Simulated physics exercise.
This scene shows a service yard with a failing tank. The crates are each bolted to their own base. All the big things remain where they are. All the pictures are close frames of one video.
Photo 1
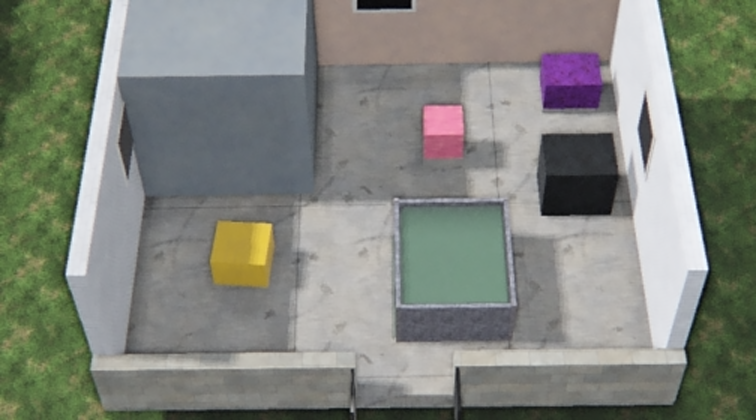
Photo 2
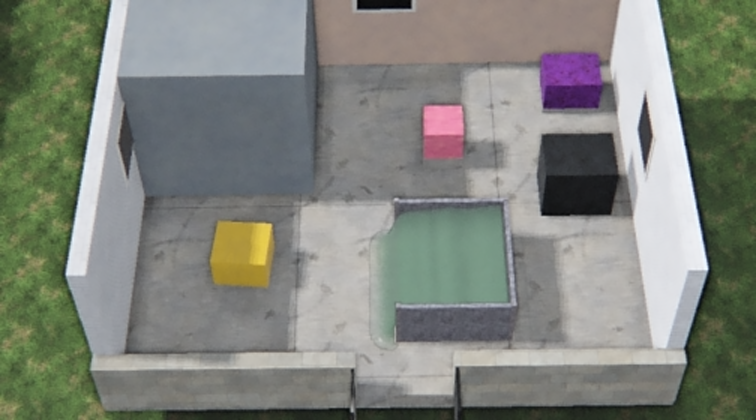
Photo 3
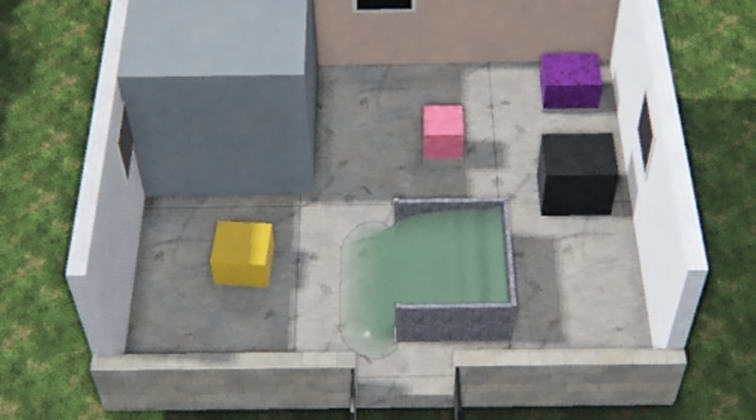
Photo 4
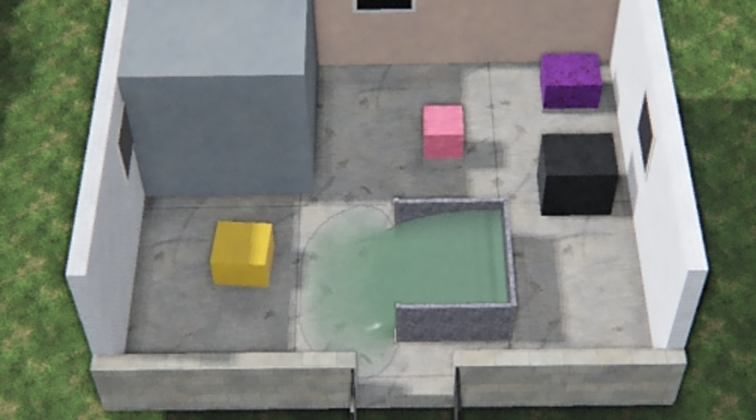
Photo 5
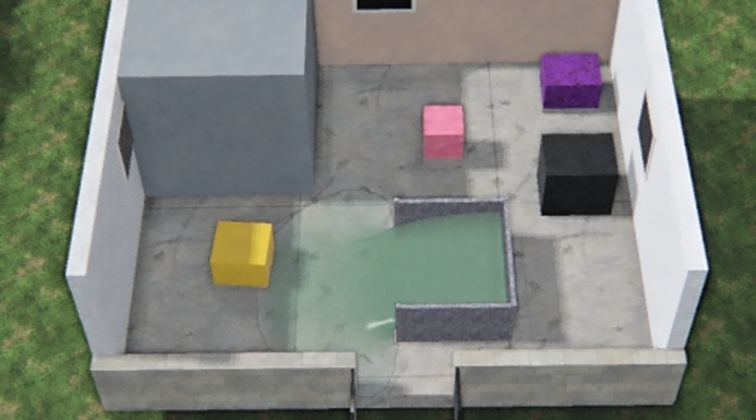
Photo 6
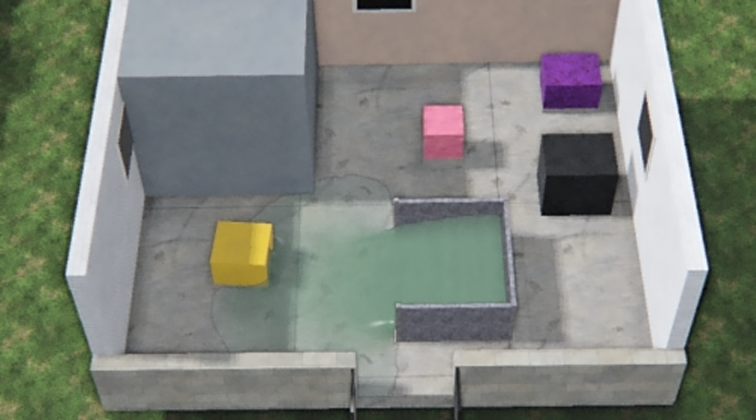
Green water sits still in a square stone tank in a walled yard with yellow, pink, purple and black blocks. The tank's left side opens and the water pours out onto the paving, spreading left in a widening, thinning sheet that reaches and surrounds the base of the yellow block.
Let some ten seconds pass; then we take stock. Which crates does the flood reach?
The pink crate is not reached; the purple crate is not reached; the yellow crate is reached.
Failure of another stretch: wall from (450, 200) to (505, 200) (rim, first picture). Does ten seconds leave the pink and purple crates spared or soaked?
Result - pink crate gets flooded, purple crate gets flooded.
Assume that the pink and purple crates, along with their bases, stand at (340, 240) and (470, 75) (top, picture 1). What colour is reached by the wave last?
Last: The purple-painted one.
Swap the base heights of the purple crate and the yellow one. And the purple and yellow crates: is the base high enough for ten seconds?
After the swap, purple is flooded while yellow is flooded.
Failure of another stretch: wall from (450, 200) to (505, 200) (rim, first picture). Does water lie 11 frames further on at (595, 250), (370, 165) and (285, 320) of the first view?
One by one, they turn out not soaked, drenched and not soaked.
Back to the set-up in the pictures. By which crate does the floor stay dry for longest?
My guess: The purple-painted one.
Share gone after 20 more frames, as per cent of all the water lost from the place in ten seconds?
I'd put it near 5 in a hundred.
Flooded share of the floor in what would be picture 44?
Roughly 65 per cent.
A moment on, water covers 35 % of the floor; the pink crate not reached, the purple crate not reached, the yellow crate water round its plinth.
Next, water covers 40 % of the floor; the pink crate not reached, the purple crate not reached, the yellow crate water round its plinth.
Then, water covers 45 % of the floor; the pink crate water round its plinth, the purple crate not reached, the yellow crate water round its plinth.
Later, water covers 65 % of the floor; the pink crate water round its plinth, the purple crate water round its plinth, the yellow crate water round its plinth.
In the end, water covers 95 % of the floor; the pink crate stayed above the water, the purple crate stayed above the water, the yellow crate was topped.
